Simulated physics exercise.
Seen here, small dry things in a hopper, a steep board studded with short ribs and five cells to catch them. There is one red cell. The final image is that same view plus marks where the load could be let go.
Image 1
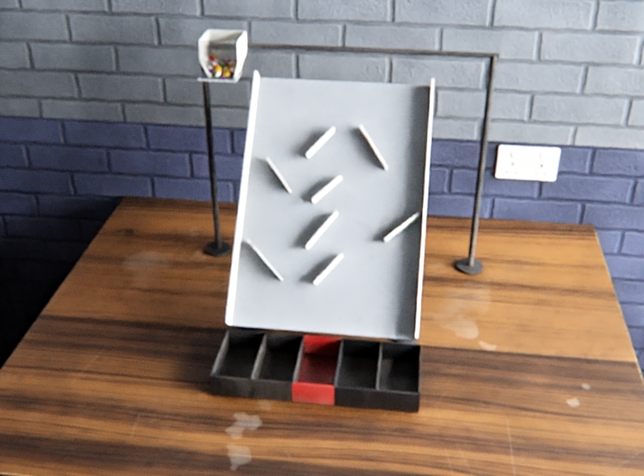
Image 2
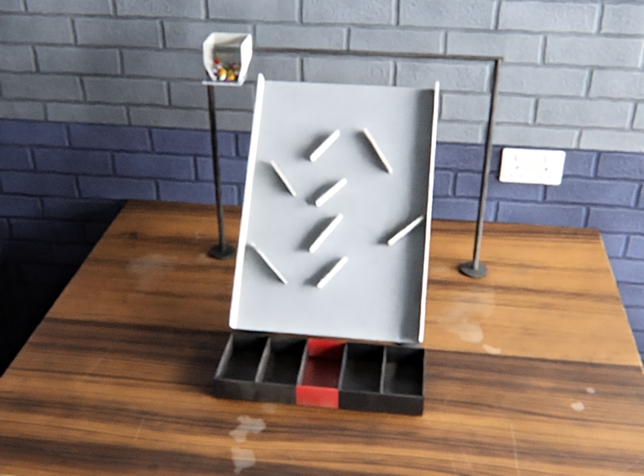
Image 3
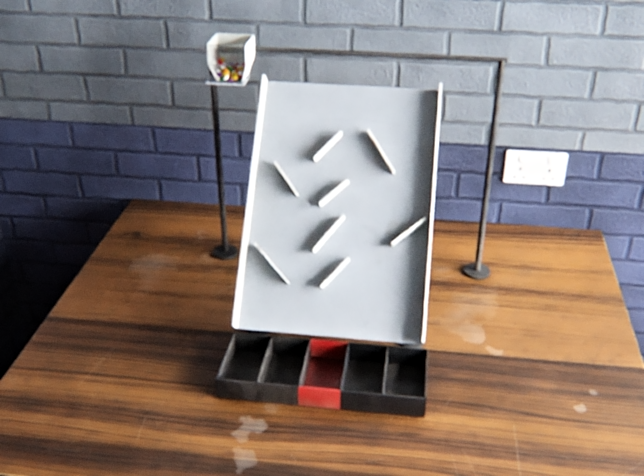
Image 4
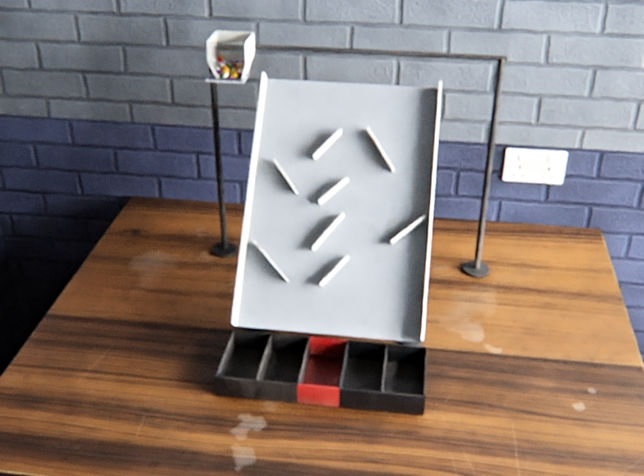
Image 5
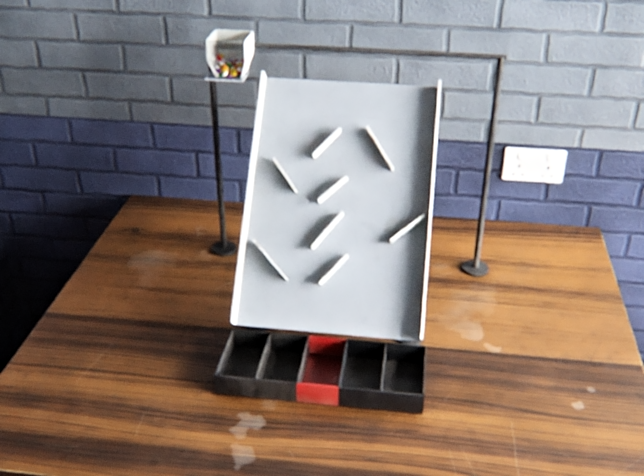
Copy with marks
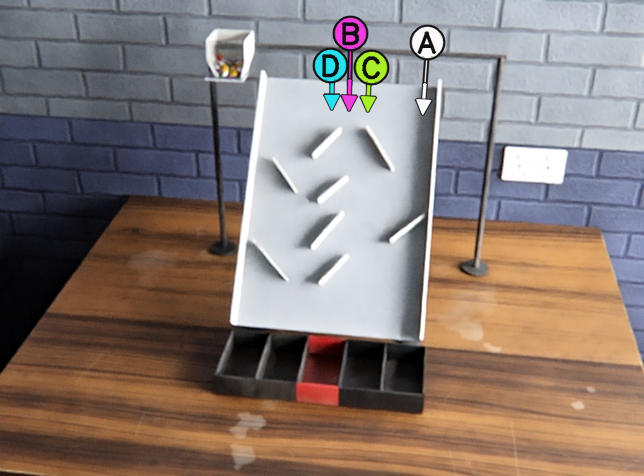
A steep grey board with short ribs stands still above five cells, one red.
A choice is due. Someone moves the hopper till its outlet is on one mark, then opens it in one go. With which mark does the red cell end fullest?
A works best here.
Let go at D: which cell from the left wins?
It is the second one.
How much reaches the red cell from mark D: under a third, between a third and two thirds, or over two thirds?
It is under a third.
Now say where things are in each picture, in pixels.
In the first frame, hopper at (225, 67), jelly beans, door shut.
In the second frame, ribs (311, 157) to (338, 130), (365, 128) to (391, 170), (272, 161) to (294, 192).
In the third frame, ribs (319, 203) to (348, 179), (313, 250) to (344, 214), (392, 244) to (426, 218).
In the fourth frame, ribs (254, 240) to (286, 279), (320, 284) to (348, 255).
In the fifth frame, red cell at (318, 393), number 3 of 5 from the left.
On the marked copy, mark A meets the board at (423, 109); mark B meets the board at (349, 105); mark C meets the board at (367, 106); mark D meets the board at (331, 104).
With A, about two thirds in the red cell, about a third in other cells, a stray few held on the board.
With B, about a quarter in the red cell, most in other cells.
With C, about a third in the red cell, about two thirds in other cells, a stray few held on the board, a stray few outside the box.
With D, about a quarter in the red cell, most in other cells.
